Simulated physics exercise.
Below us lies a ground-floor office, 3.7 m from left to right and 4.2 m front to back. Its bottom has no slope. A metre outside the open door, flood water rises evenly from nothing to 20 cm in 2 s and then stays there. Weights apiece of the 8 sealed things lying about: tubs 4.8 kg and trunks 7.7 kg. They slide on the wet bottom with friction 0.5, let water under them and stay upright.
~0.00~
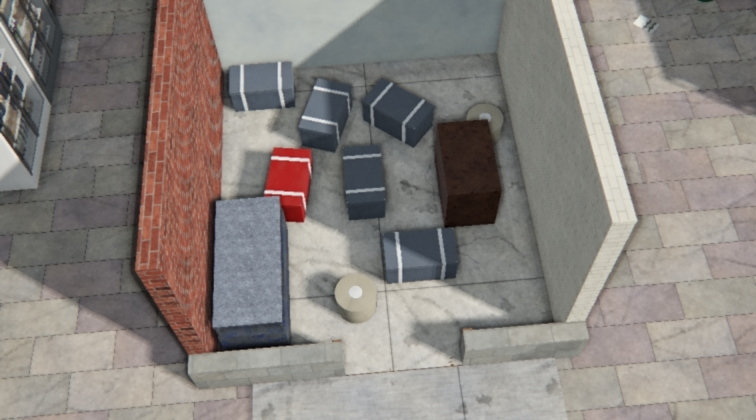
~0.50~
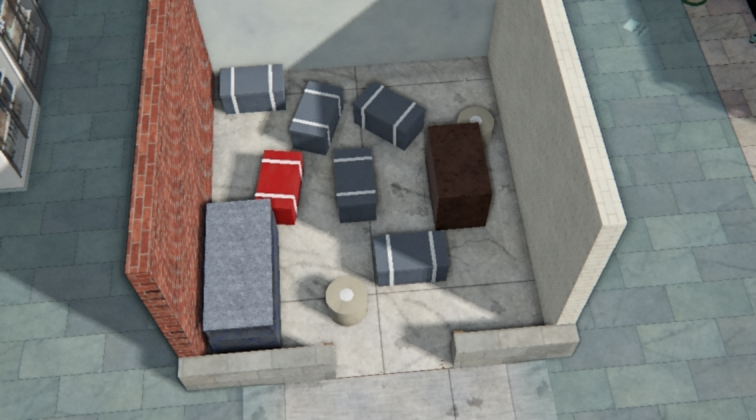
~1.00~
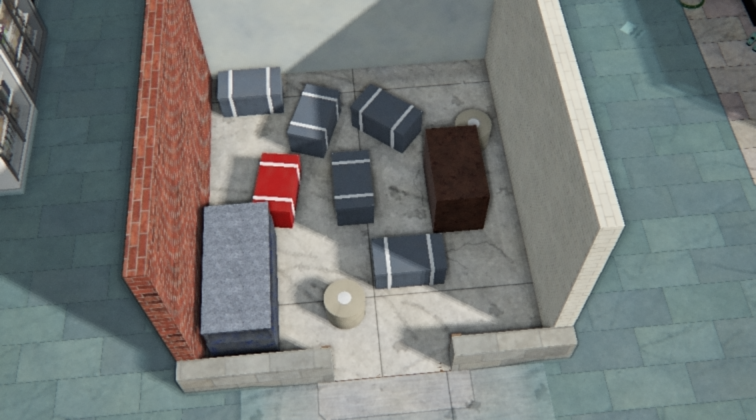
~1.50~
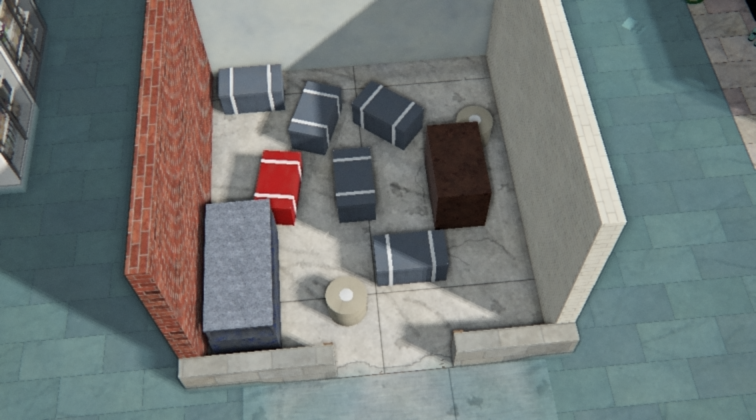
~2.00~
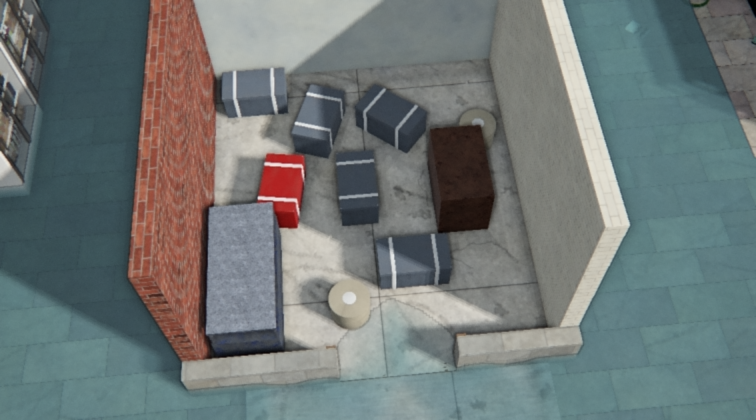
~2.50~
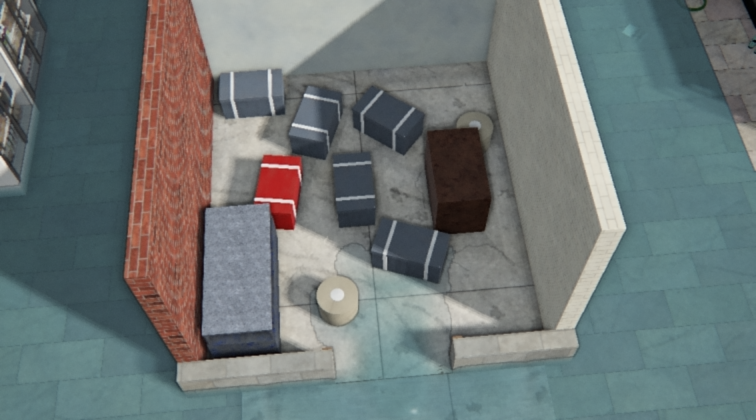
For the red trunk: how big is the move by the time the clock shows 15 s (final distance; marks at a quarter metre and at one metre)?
Red trunk slides a little.
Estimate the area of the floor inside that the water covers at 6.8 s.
About 14 m2.
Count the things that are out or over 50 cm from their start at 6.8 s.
6 of them.
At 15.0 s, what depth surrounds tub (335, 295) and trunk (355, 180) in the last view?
Roughly 15 and 16 cm.
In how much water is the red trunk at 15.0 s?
About 15 cm.
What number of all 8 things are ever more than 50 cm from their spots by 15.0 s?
8 of them.
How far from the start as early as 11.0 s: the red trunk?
Roughly 20 cm by then.
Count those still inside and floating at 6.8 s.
At that moment 7.
After 3.5 s the red trunk is near (270, 182), 0.1 m from its start, aground; 2 afloat.
After 6.8 s the red trunk is near (224, 175), 0.6 m from its start, afloat; 7 afloat.
After 11.0 s the red trunk is near (257, 187), 0.2 m from its start, afloat; 8 afloat.
After 15.0 s the red trunk is near (286, 128), 0.7 m from its start, afloat; 8 afloat.
